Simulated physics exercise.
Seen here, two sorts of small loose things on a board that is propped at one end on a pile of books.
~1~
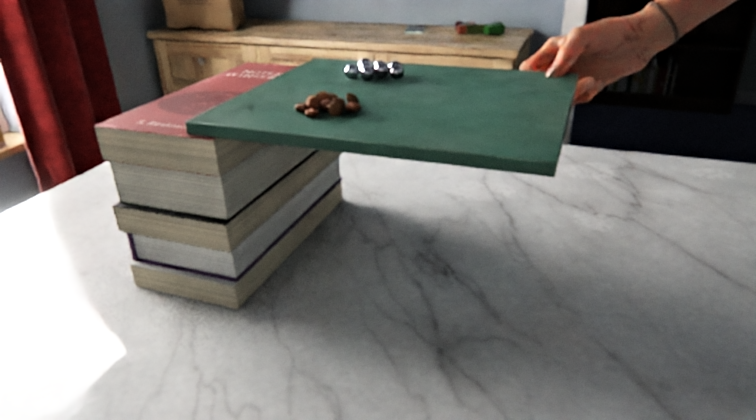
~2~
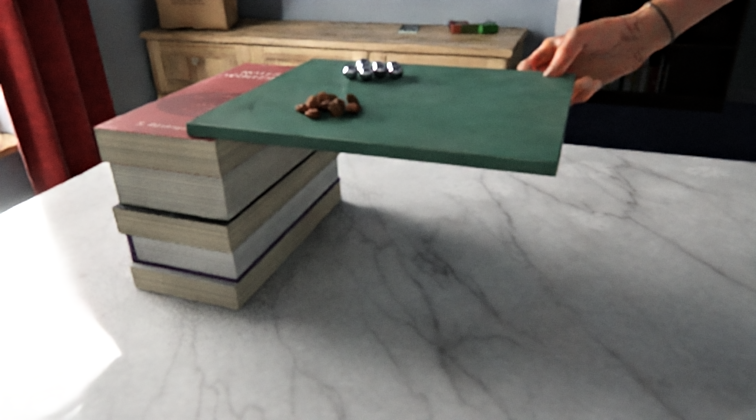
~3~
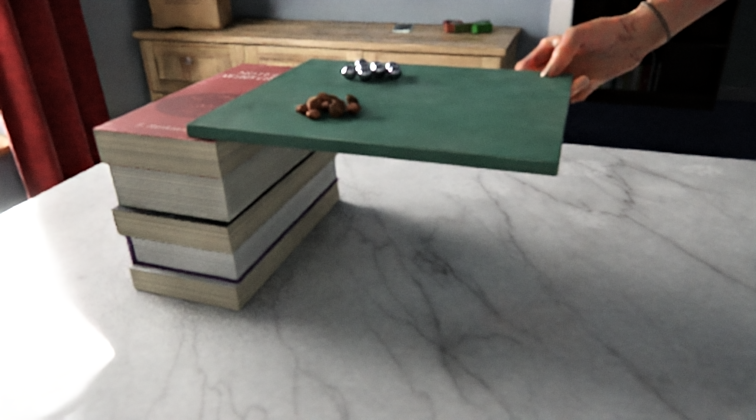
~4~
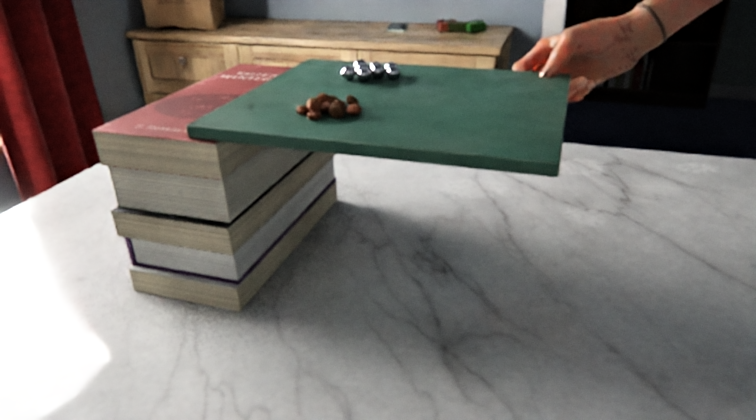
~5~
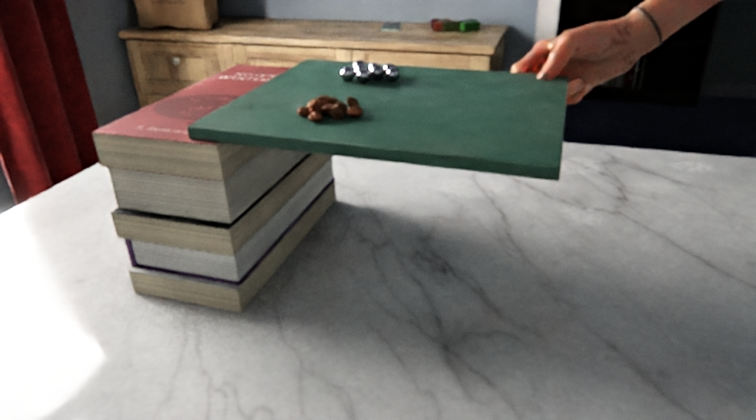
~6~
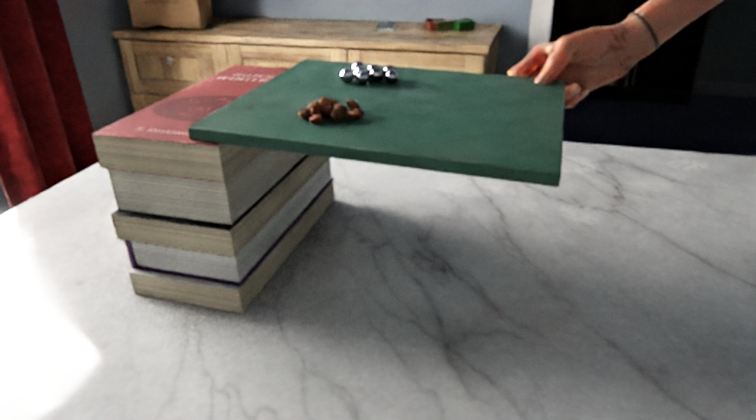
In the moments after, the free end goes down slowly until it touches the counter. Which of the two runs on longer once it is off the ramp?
The far handful goes farther.
Then, 0.47 s later than the last frame, board sloping at 12°; near handful every one still on the board; far handful every one still on the board.
Then, 1.08 s later than the last frame, board sloping at 26°; near handful every one still on the board; far handful mostly one to two board lengths out.
Then, 1.72 s later than the last frame, board sloping at 39°; near handful mostly at the foot of the board; far handful mostly more than two board lengths out.
When it is over, board resting at 39°; near handful mostly at the foot of the board; far handful mostly more than two board lengths out, roughly two thirds gone off the counter; the far handful has gone farther.
